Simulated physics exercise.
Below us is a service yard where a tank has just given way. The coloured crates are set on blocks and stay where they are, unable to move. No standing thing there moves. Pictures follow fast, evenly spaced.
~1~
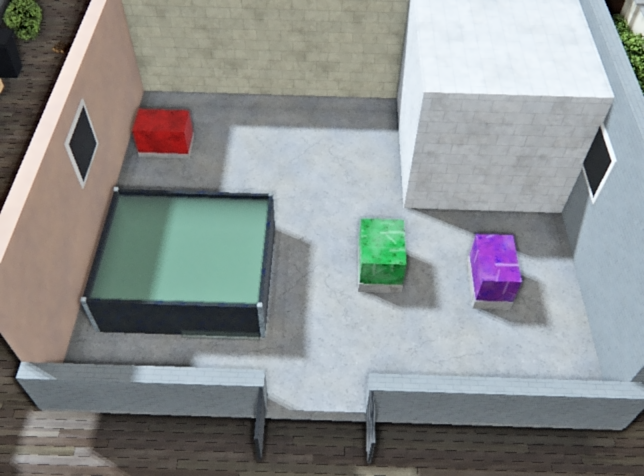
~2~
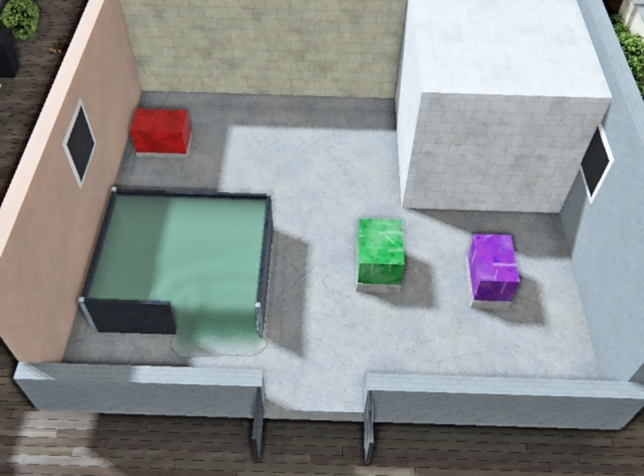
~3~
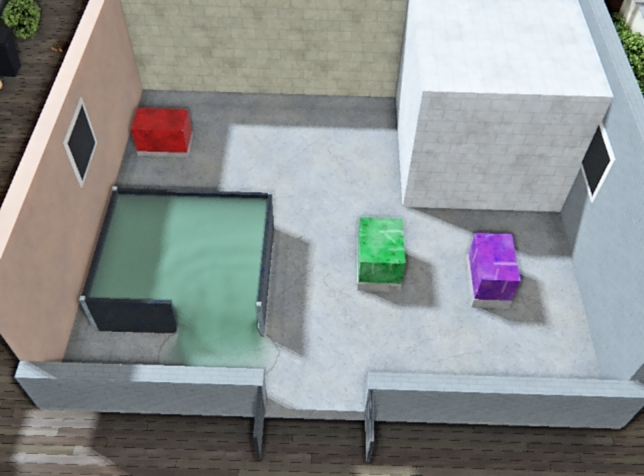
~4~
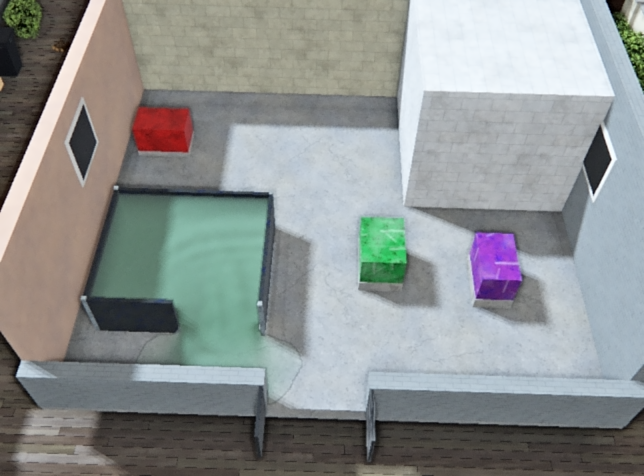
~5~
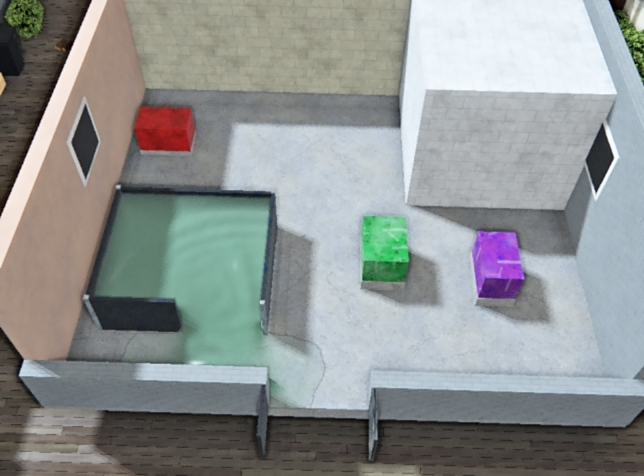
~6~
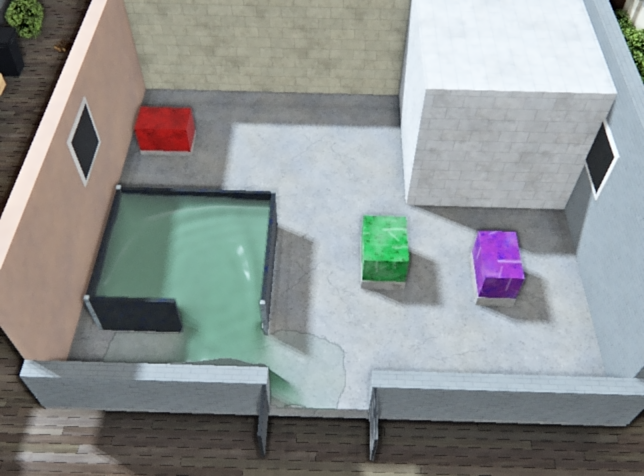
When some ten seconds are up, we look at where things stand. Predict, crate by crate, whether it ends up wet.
Red crate: Not safe. Green crate: Safe. Purple crate: Safe.
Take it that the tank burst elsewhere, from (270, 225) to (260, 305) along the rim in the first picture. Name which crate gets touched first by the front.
That would be the crate marked green.
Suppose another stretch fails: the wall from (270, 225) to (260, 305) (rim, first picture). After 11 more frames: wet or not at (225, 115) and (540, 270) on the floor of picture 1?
In the order asked: Left untouched and left untouched.
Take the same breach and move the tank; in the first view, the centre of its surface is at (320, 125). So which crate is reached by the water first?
My pick is the one in green.
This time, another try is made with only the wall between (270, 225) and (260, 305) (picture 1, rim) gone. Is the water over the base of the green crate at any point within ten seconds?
Green crate is reached.
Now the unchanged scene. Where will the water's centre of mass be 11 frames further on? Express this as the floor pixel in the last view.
I'd put it at around (210, 306).
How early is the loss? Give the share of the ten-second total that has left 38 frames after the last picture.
About 75 per cent.
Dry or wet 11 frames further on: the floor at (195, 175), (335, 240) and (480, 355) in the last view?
Going through them one by one, the first is spared, the second spared and the third waterlogged.
A moment on, water covers 15 % of the floor; the red crate not reached, the green crate not reached, the purple crate not reached.
Next, water covers 30 % of the floor; the red crate not reached, the green crate water round its plinth, the purple crate water round its plinth.
Then, water covers 50 % of the floor; the red crate water round its plinth, the green crate water round its plinth, the purple crate water round its plinth.
Later, water covers 85 % of the floor; the red crate water round its plinth, the green crate water round its plinth, the purple crate water round its plinth.
In the end, water covers 100 % of the floor; the red crate was topped, the green crate stayed above the water, the purple crate stayed above the water.
